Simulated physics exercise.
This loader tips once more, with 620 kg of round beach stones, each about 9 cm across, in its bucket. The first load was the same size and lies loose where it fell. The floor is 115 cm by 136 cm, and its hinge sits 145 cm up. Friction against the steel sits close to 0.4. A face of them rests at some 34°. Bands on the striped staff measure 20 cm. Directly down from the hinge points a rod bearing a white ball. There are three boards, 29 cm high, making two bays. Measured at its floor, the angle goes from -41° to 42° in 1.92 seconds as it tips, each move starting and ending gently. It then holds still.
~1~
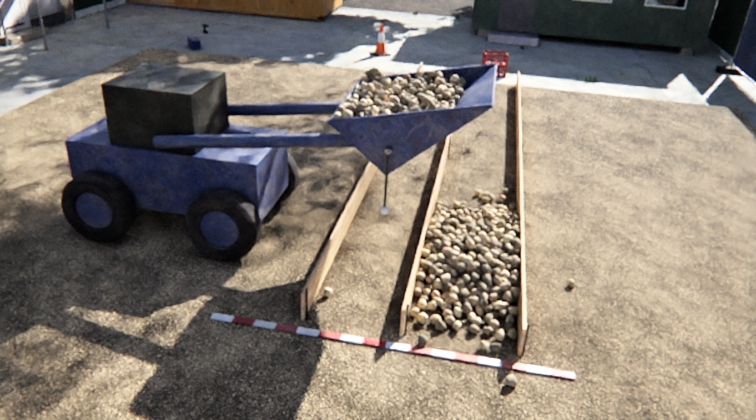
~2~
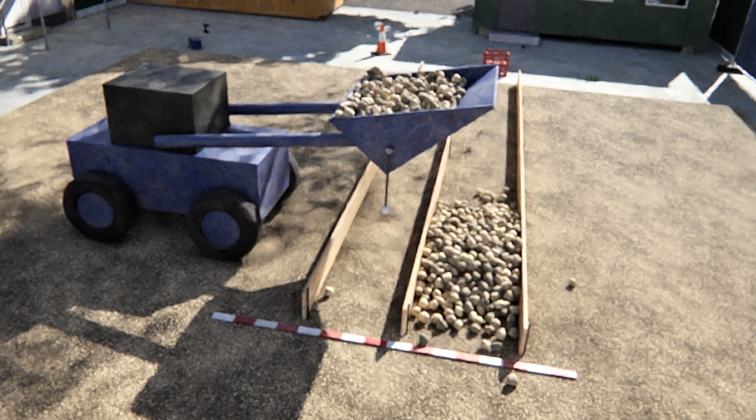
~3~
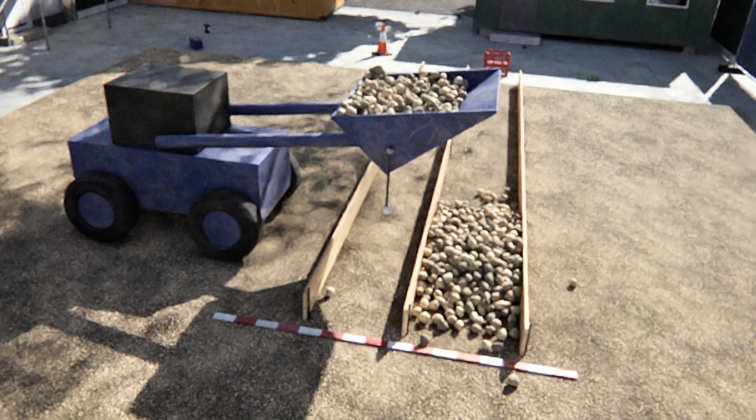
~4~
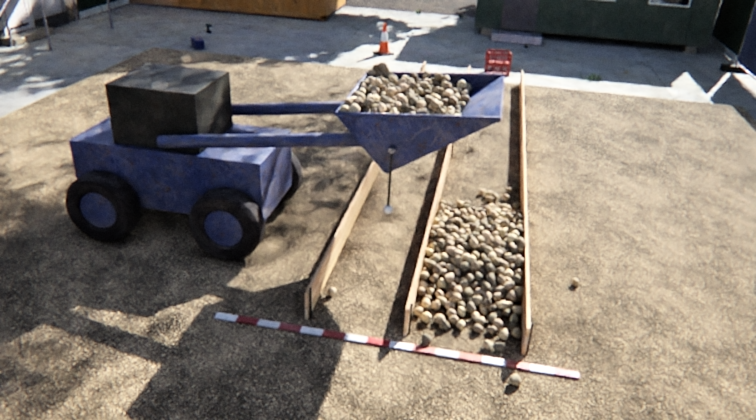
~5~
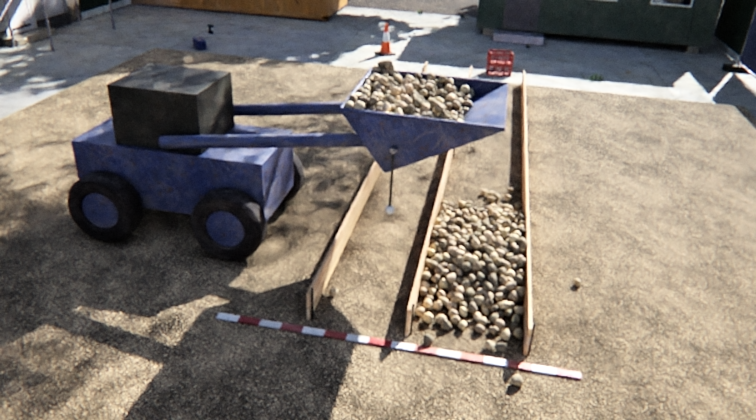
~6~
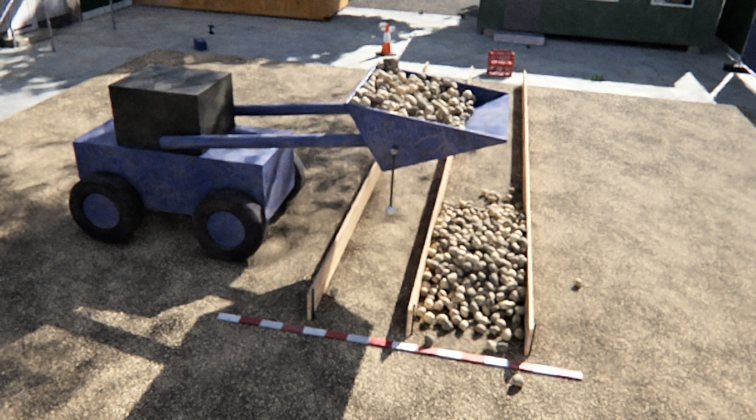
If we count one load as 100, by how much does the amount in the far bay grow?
By about 80.
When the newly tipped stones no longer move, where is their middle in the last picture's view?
Centre: Approx. (497, 241).
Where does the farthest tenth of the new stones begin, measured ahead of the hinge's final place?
Distance: Roughly 170 cm.
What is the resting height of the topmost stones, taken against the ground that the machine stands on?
It reaches near 52 cm up from the ground.
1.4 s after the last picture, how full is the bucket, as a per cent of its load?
It holds some 25 percent.
Then, 0.8 s after the last picture the floor is at 29°; in per cent of one load, 98 in the bucket, 101 in the far bay; the foremost stones are at (529, 245).
Then, 1.4 s after the last picture the floor is at 42°; in per cent of one load, 26 in the bucket, 169 in the far bay, 3 past the last board; the foremost stones are at (553, 263).
Then, 1.8 s after the last picture the floor is at 42°; in per cent of one load, 0 in the bucket, 186 in the far bay, 13 past the last board; the foremost stones are at (603, 277).
Then, 4.6 s after the last picture the floor is at 42°; in per cent of one load, 0 in the bucket, 179 in the far bay, 20 past the last board; the foremost stones are at (662, 281). Net gain in the far bay, 80.
